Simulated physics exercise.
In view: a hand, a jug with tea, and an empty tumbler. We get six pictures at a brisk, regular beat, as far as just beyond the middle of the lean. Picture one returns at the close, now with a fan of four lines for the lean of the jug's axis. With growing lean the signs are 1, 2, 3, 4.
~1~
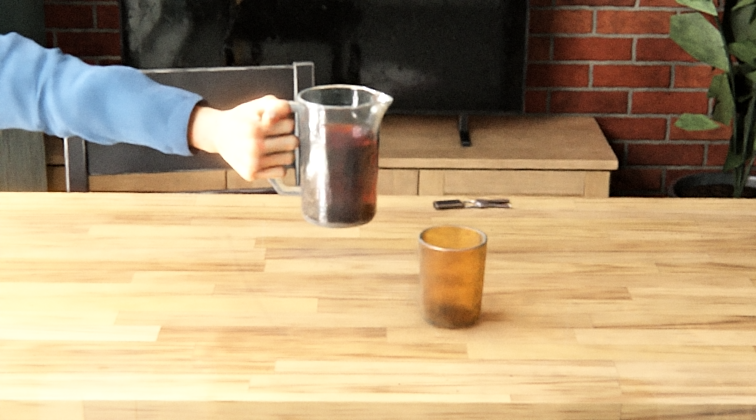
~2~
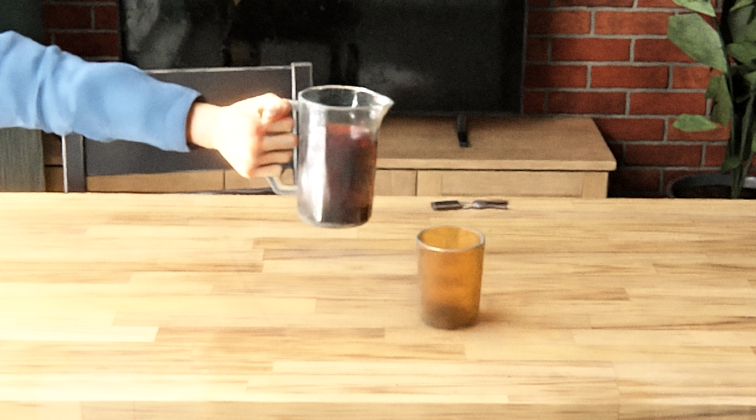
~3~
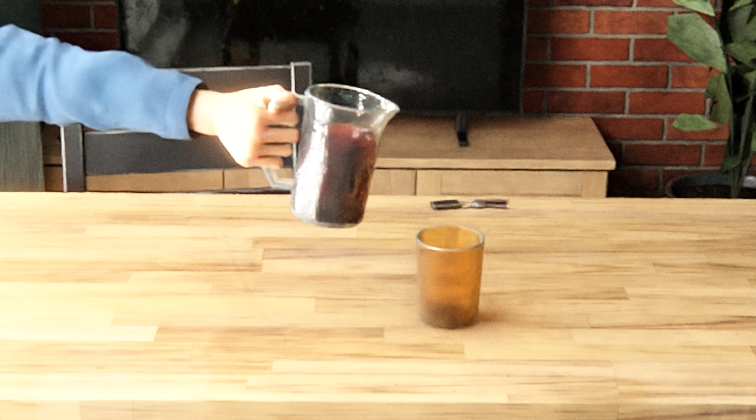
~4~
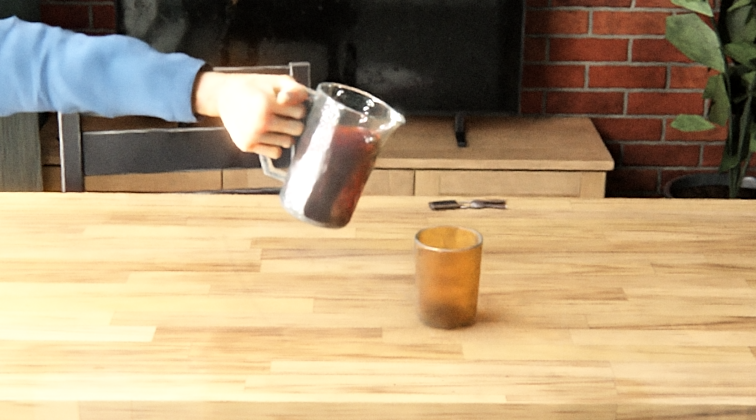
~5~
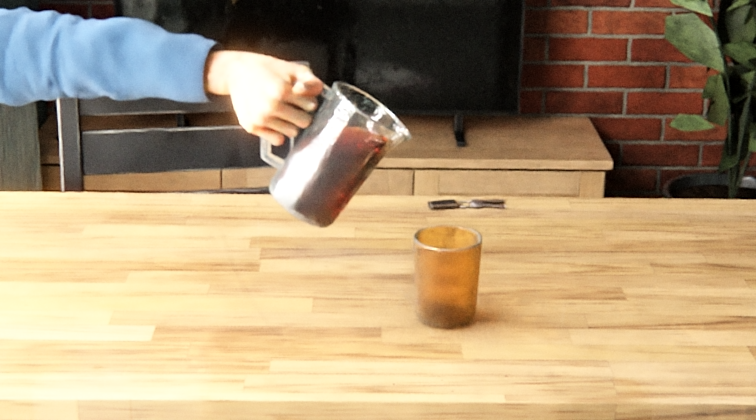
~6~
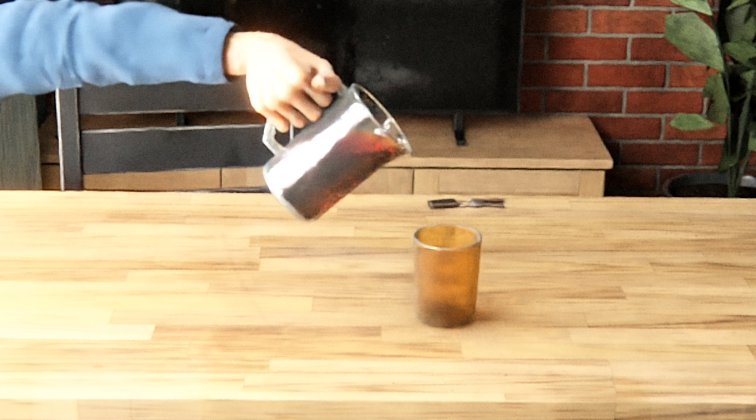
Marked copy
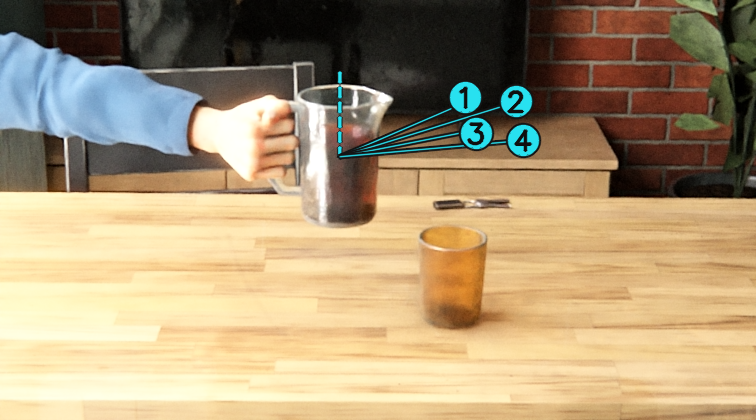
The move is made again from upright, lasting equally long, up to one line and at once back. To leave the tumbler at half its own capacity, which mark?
The answer is line 2.
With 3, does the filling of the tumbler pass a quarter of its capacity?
Yes, it does.
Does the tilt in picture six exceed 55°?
No, it does not.
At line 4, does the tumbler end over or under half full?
Over.
In cyan, 1 at (451, 108); 2 at (500, 106); 3 at (459, 133); 4 at (506, 141).
With 1, the tumbler ends with about 33 % of what it can hold.
With 2, the tumbler ends with about 49 % of what it can hold.
With 3, the tumbler ends with about 68 % of what it can hold.
With 4, the tumbler ends with about 83 % of what it can hold; 3 % of the tea is spilt.
